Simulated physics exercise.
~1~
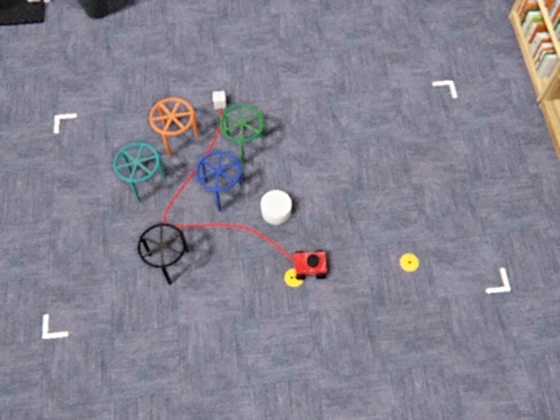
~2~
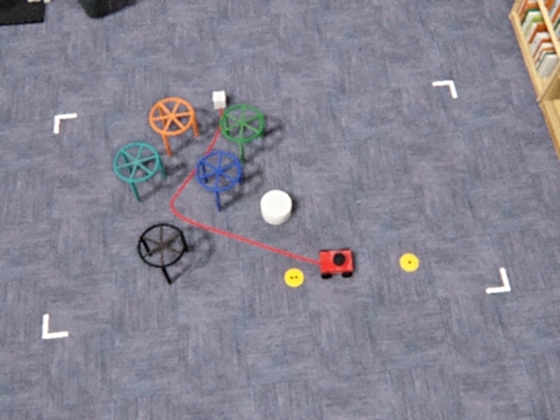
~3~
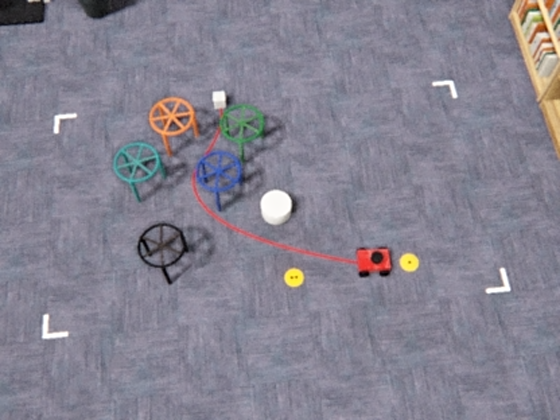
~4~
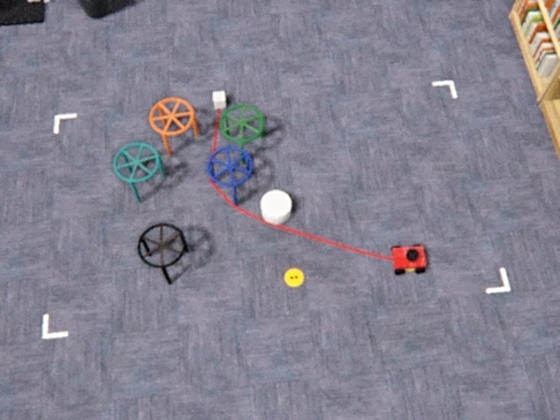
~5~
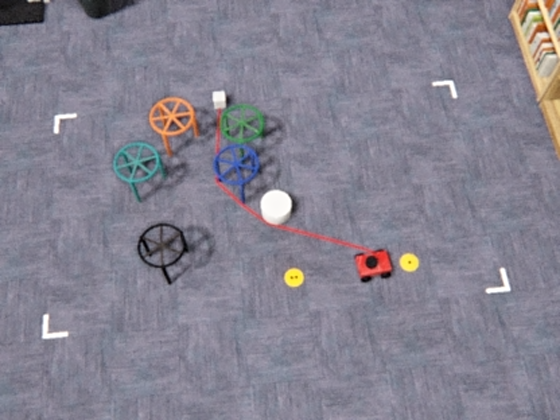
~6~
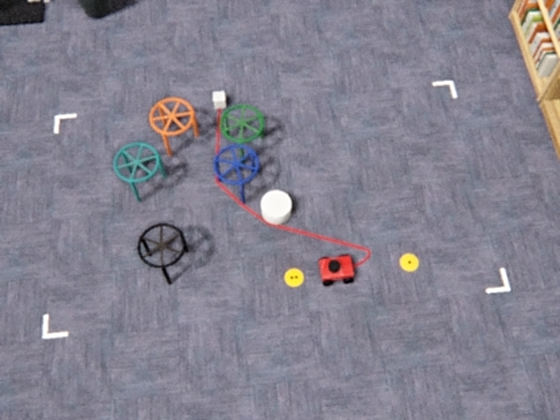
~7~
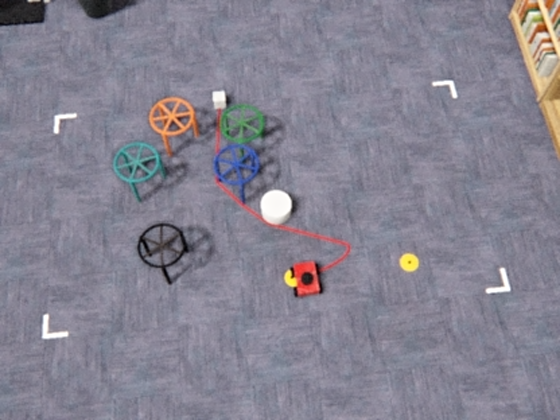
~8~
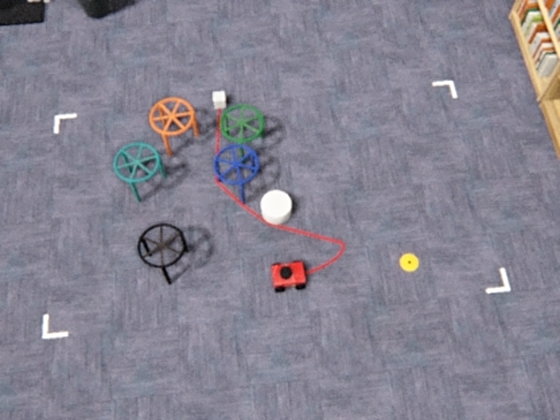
The clip shows a small red cart towing a red lead among five colored stools and a white tub, moving right to a yellow mark as the tightening lead nudges the blue stool slightly, then returning left to another mark with the lead slack and still attached at its far end.
